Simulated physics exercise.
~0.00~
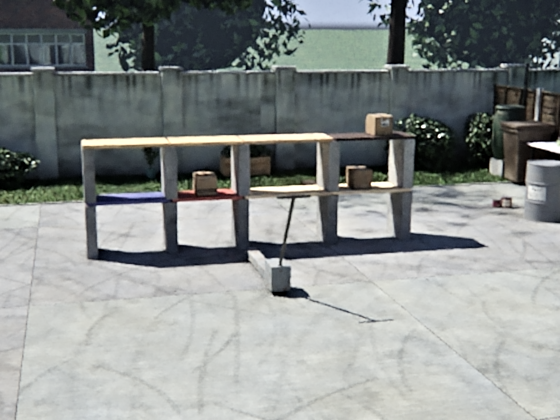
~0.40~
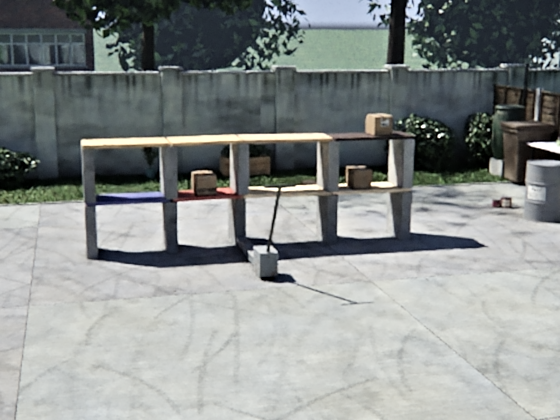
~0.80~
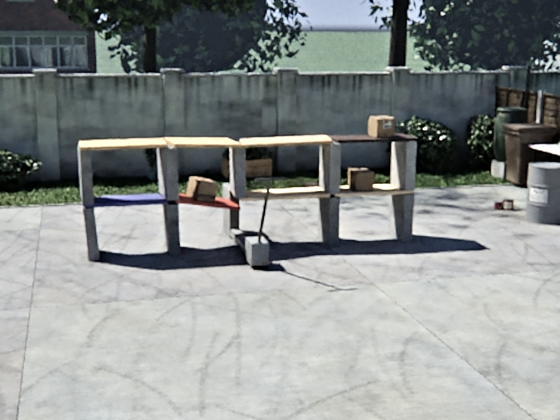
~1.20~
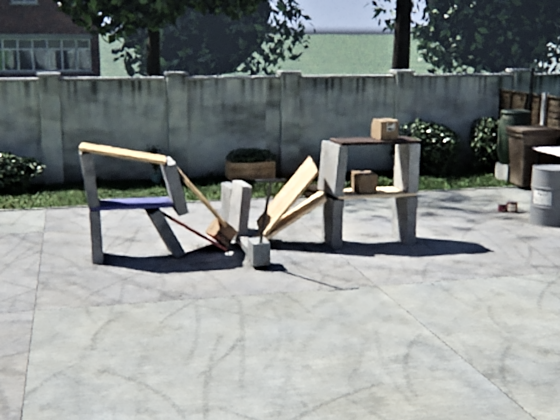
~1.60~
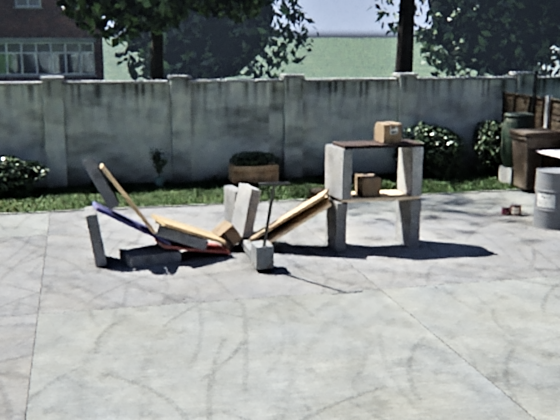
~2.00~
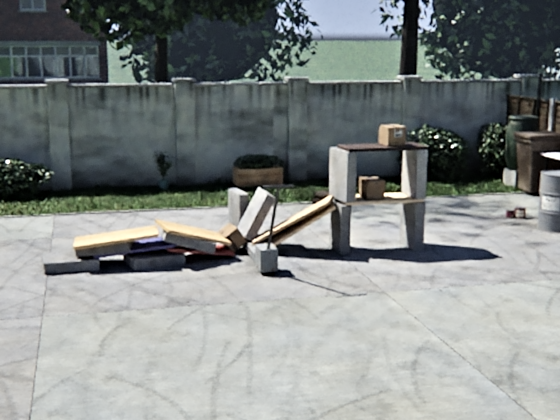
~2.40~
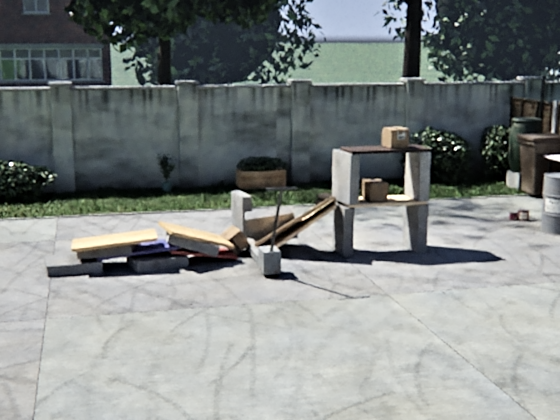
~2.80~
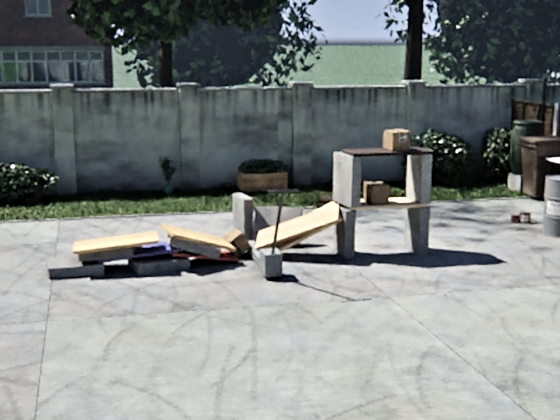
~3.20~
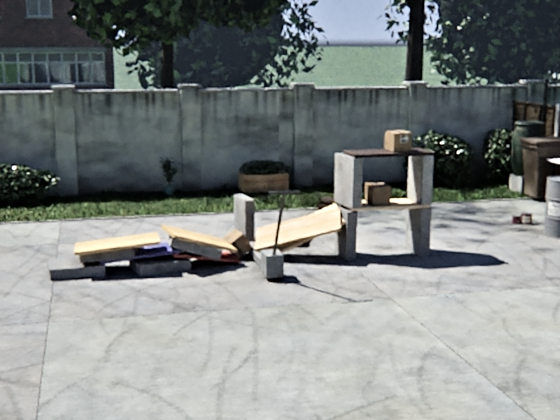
On a paved yard beside a concrete wall, a small jack slides up and leftward into the base of a two-tier rack of boards and pale blocks, whose middle buckles before the left side collapses into a heap, leaving the right end standing with cartons still on it.
